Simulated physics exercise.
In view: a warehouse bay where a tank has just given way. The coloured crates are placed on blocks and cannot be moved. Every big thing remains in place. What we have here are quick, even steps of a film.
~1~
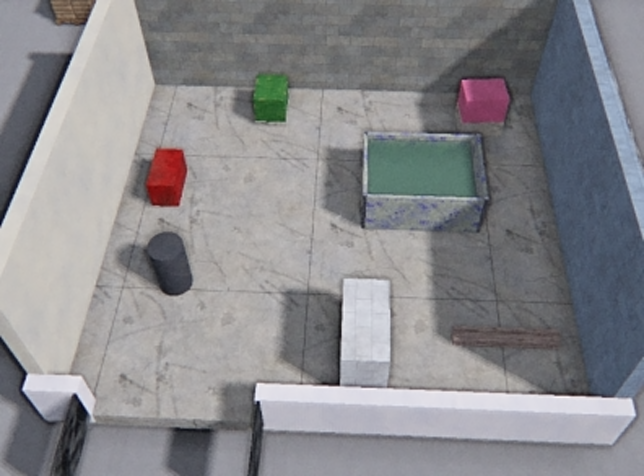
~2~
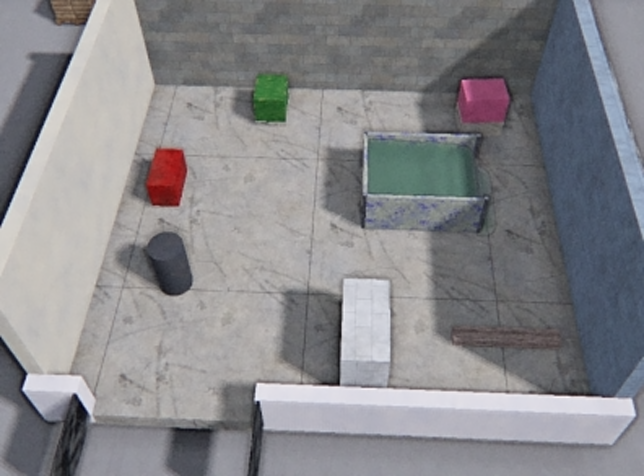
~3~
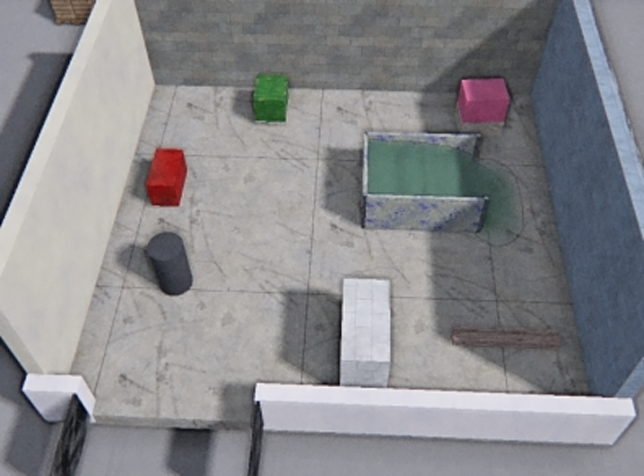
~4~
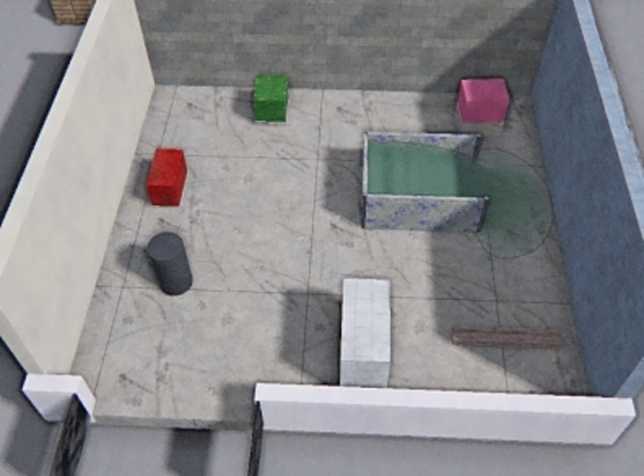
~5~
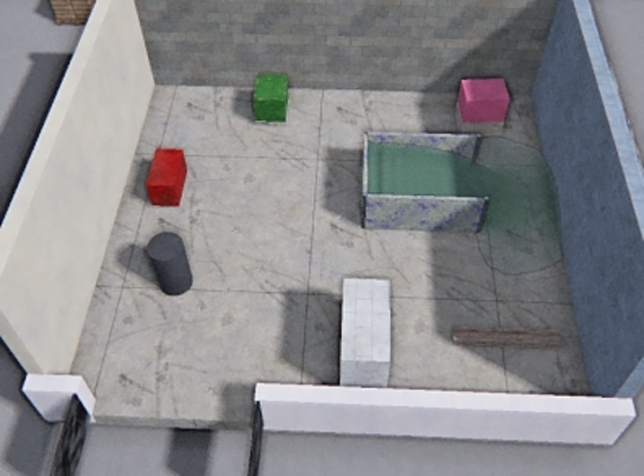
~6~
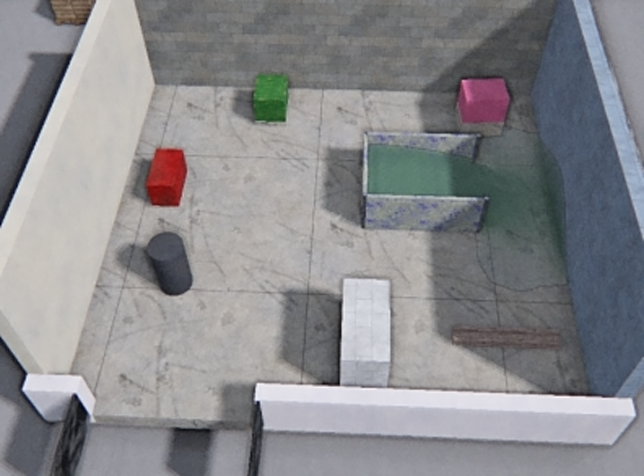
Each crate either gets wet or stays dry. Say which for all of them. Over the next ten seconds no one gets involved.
The red crate gets wet; the pink crate stays dry; the green crate gets wet.
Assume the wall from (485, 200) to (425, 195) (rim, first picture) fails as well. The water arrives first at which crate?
That would be the pink one.
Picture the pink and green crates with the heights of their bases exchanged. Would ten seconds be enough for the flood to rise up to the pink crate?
The pink one is reached.
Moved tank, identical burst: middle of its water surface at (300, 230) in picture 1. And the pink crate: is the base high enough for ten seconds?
Result: Pink is untouched.
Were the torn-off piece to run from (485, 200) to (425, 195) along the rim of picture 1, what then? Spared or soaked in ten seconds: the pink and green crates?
The pink crate is left dry, the green crate is left dry.
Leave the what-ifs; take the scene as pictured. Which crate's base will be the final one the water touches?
Coming in last, the one in red.
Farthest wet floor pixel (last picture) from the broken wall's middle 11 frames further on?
(591, 420).
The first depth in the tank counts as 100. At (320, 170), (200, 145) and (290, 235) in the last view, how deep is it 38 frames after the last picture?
My figures are about 2, 2 and 2 percent.
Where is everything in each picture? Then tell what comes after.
In the first picture, still water in the tank at (423, 168).
In the second picture, the front is at (480, 234), out from the gap at (475, 190).
In the third picture, water pours out at (474, 191) and has run to (509, 238).
In the fourth picture, the front is at (544, 233), out from the gap at (474, 192).
In the fifth picture, water pours out at (474, 192) and has run to (562, 253).
In the sixth picture, water pours out at (474, 192) and has run to (567, 280).
A moment on, water covers 10 % of the floor; the red crate not reached, the pink crate water round its plinth, the green crate not reached.
Next, water covers 20 % of the floor; the red crate not reached, the pink crate water round its plinth, the green crate not reached.
Then, water covers 45 % of the floor; the red crate not reached, the pink crate water round its plinth, the green crate water round its plinth.
Later, water covers 75 % of the floor; the red crate water round its plinth, the pink crate water round its plinth, the green crate water round its plinth.
In the end, water covers 90 % of the floor; the red crate was topped, the pink crate stayed above the water, the green crate was topped.
